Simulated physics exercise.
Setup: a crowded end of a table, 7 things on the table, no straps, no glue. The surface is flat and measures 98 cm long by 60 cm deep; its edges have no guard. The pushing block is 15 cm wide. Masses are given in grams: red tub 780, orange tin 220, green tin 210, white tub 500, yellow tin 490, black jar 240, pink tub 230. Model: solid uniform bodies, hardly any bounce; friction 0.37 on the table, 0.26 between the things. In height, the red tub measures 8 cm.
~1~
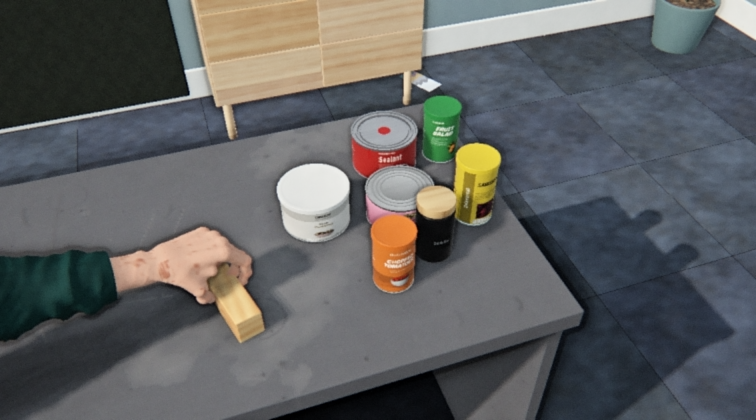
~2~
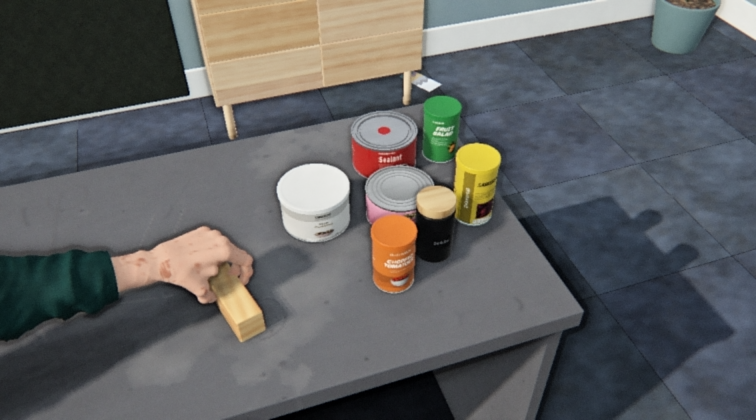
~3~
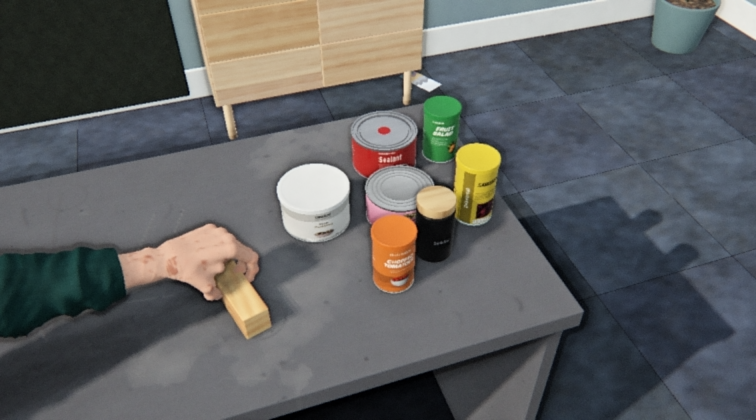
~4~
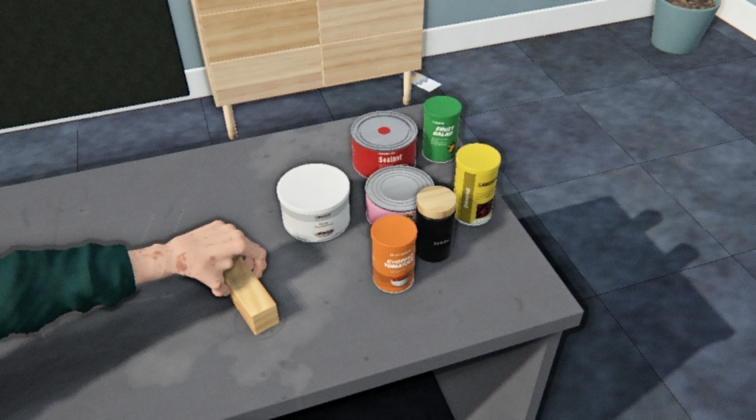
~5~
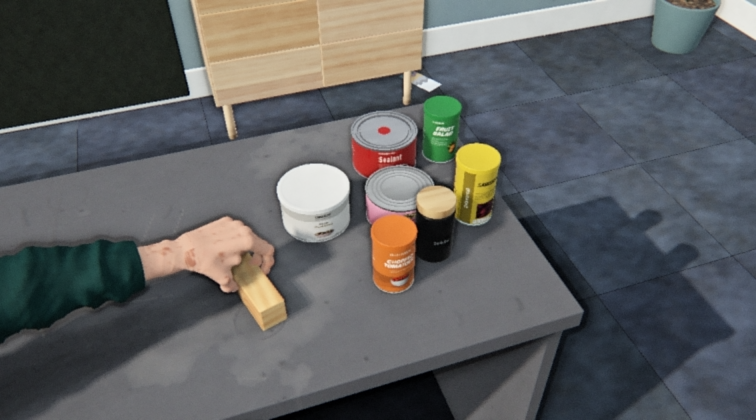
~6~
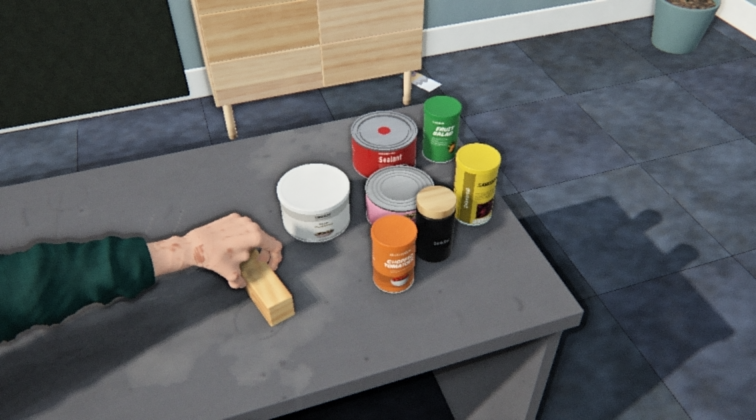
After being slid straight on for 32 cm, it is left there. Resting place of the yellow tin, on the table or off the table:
It never leaves the table.
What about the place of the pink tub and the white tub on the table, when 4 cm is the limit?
As for the pink tub, it winds up somewhere else, and the white tub winds up somewhere else.
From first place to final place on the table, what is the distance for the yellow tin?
1 cm.
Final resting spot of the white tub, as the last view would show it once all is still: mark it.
(346, 168).
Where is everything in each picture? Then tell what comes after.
Pusher on by 0 cm; yellow tin (475, 186); red tub (384, 146), in the first picture.
Pusher on by 0 cm; green tin (441, 131); white tub (315, 203), in the second picture.
Pusher on by 1 cm; black jar (435, 225); pink tub (400, 201), in the third picture.
Pusher on by 2 cm; red tub (384, 146); orange tin (394, 255), in the fourth picture.
Pusher on by 4 cm; green tin (441, 131); white tub (315, 203), in the fifth picture.
Pusher on by 5 cm; yellow tin (475, 186); black jar (435, 225), in the sixth picture.
Then, 0.70 s later than the last frame, pusher on by 14 cm; white tub 2 cm from its spot.
Then, 1.20 s later than the last frame, pusher on by 21 cm; white tub 8 cm from its spot.
Then, 1.60 s later than the last frame, pusher on by 26 cm; white tub 10 cm from its spot; red tub 3 cm from its spot.
Then, 1.90 s later than the last frame, pusher on by 30 cm; white tub 10 cm from its spot; pink tub 5 cm from its spot; red tub 3 cm from its spot.
When it is over, not toppled but over 4 cm from the start, white tub and pink tub; the other 5 within 4 cm of the start. End places, in pixels of the last picture, yellow tin near (479, 186).
